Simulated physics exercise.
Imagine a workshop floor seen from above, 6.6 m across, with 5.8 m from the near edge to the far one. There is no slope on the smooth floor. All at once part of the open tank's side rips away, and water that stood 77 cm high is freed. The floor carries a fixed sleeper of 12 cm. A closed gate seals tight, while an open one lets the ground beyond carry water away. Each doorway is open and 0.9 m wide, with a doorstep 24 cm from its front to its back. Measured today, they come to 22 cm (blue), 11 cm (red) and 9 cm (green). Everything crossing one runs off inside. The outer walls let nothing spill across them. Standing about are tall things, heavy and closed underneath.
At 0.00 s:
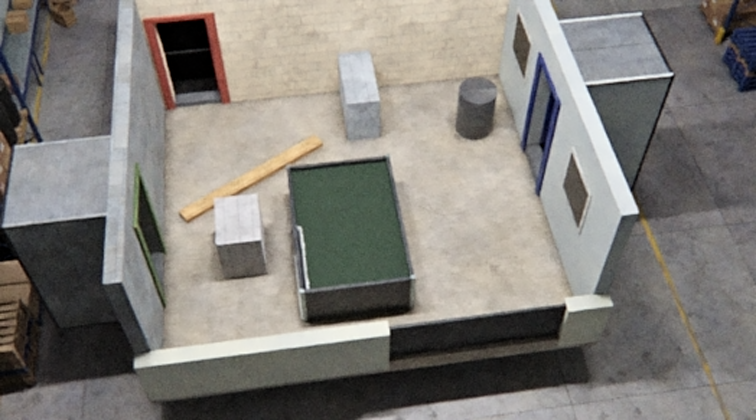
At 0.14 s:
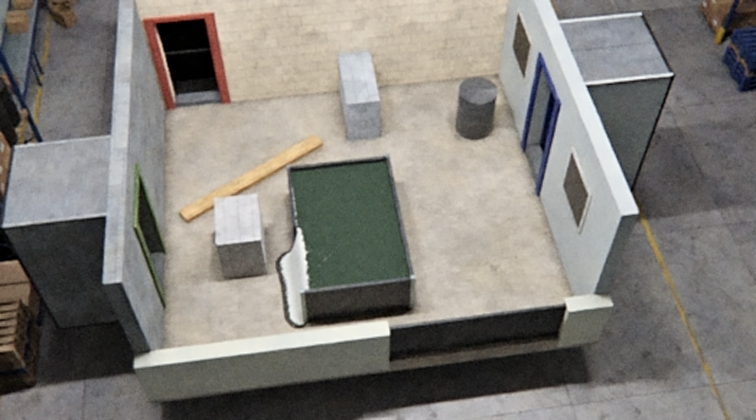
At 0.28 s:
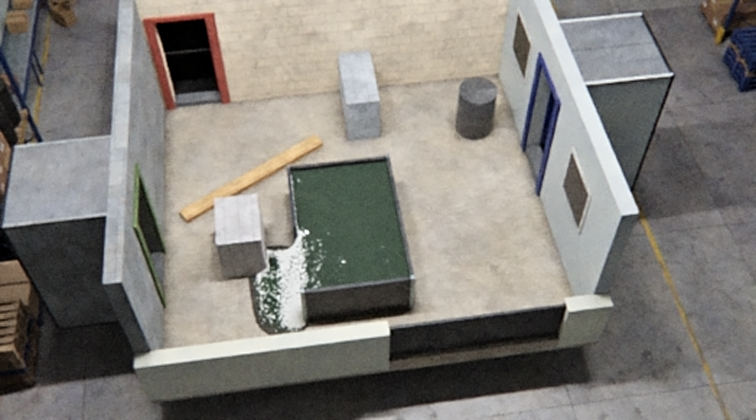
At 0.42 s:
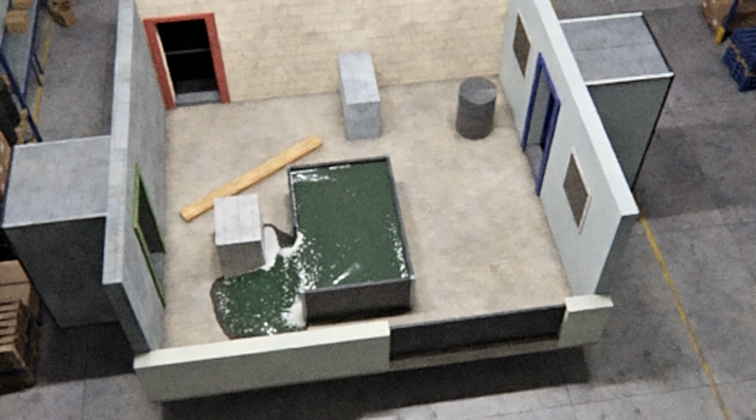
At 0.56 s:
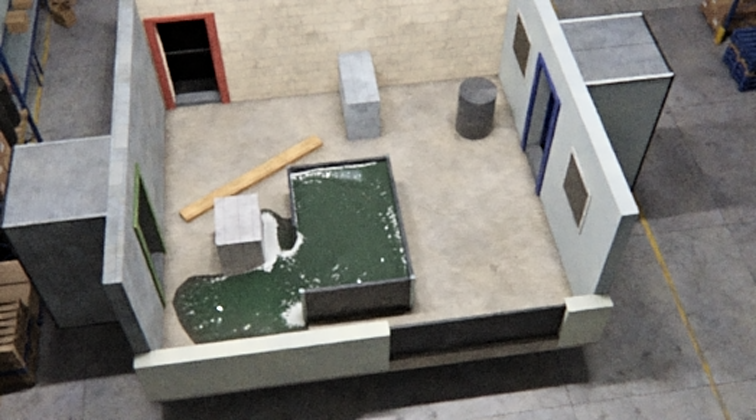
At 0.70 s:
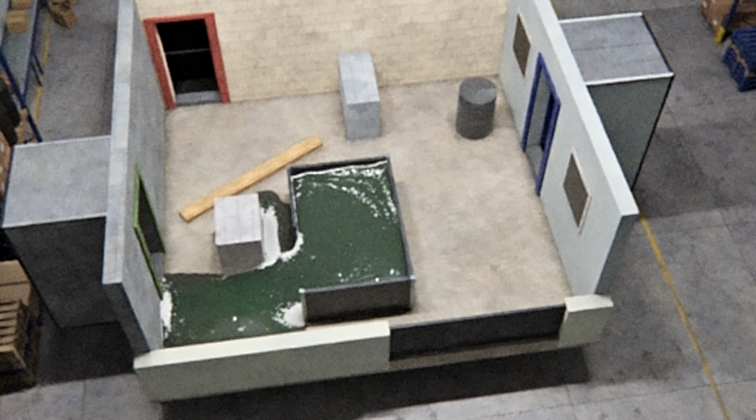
On a walled workshop floor seen from above, an open tank of dark green water stands still among blocks, a drum and a plank. Water bursts from its lower left side, foaming onto the floor, then spreads left around the nearby block and nears the green doorway as the tank's level drops.
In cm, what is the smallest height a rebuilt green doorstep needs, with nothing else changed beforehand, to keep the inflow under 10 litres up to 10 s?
Close to 35 cm is just enough.
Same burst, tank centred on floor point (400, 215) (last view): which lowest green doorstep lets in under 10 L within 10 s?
You'd need some 14.0 cm.
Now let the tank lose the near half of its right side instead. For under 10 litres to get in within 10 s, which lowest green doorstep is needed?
That way, roughly 11.5 cm.
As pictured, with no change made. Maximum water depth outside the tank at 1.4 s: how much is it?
Roughly 66 cm.
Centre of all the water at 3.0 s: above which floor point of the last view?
I'd say around (278, 269).
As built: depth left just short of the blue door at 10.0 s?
About 11.5 centimetres.
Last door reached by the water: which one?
Answer: Blue door.
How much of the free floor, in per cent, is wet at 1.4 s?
20 %.
After 1.4 s water covers 20 % of the floor, deepest (66 cm) near (164, 377); 24 cm at the green door, 39 litres in over its 9 cm doorstep.
After 3.0 s water covers 45 % of the floor, deepest (34 cm) near (164, 377); 25 cm at the green door, 221 litres in over its 9 cm doorstep.
After 10.0 s water covers 95 % of the floor, deepest (12 cm) near (523, 194); 10 cm at the green door, 388 litres in over its 9 cm doorstep.
At the green door as built, the water arrived by 0.8 s and peaked near 29 cm at 2.2 s.
With a doorstep of 32 cm, 19 litres would have come in within the 10 s; with 43.5 cm, 1 litre. So under 10 litres takes about 35 cm.
